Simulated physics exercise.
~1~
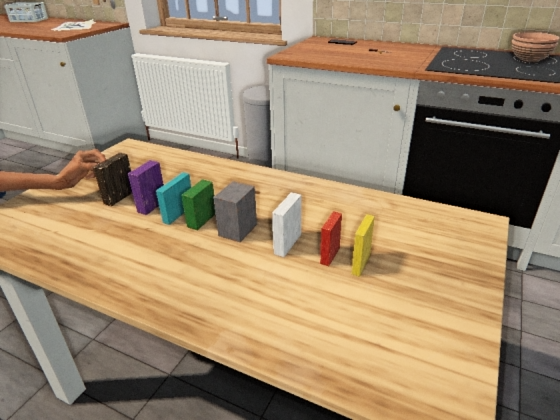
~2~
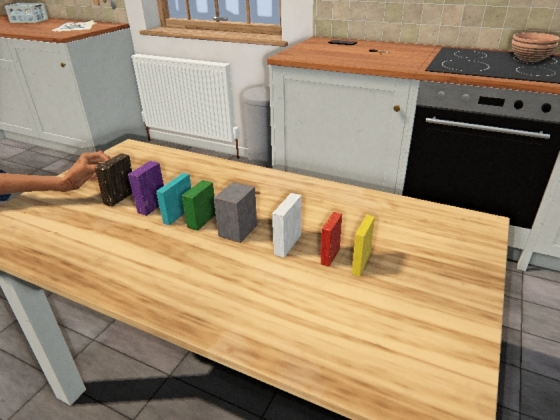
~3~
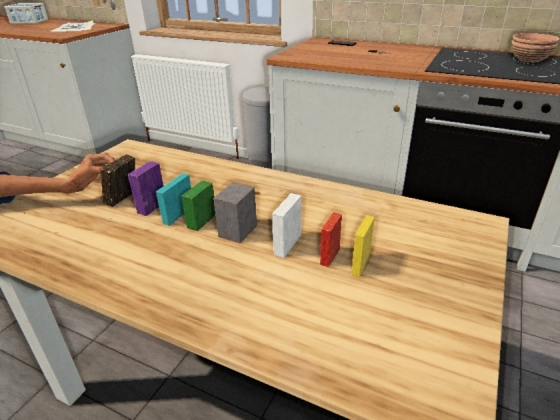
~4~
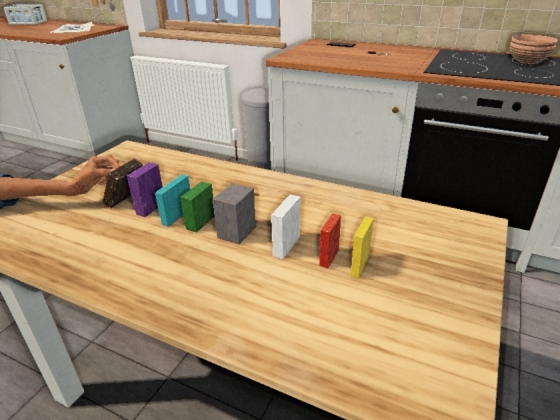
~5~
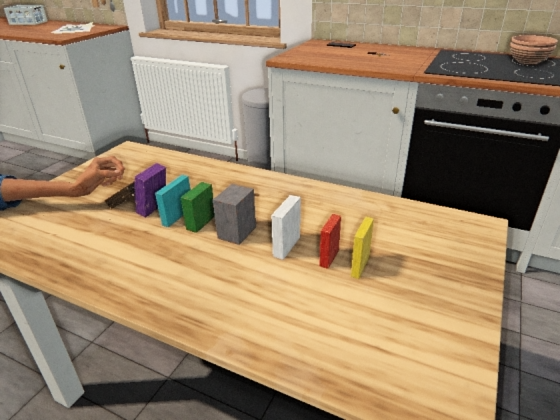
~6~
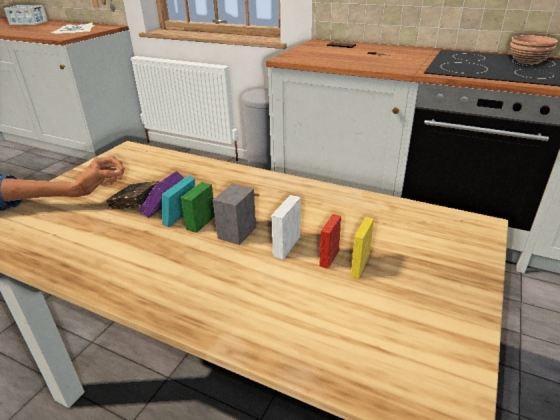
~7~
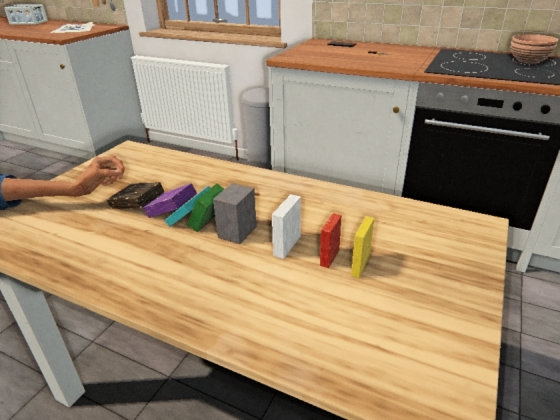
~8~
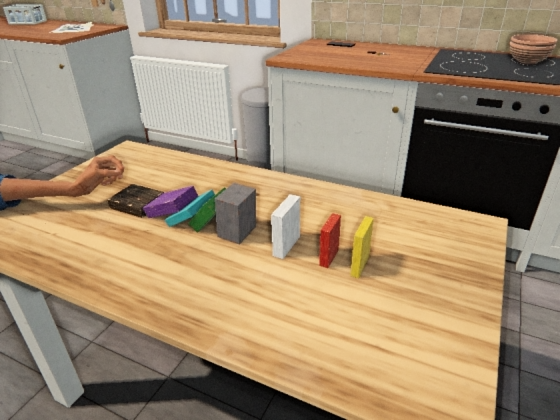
On a kitchen table, a hand tips the black block, toppling blocks until the grey one stands firm.
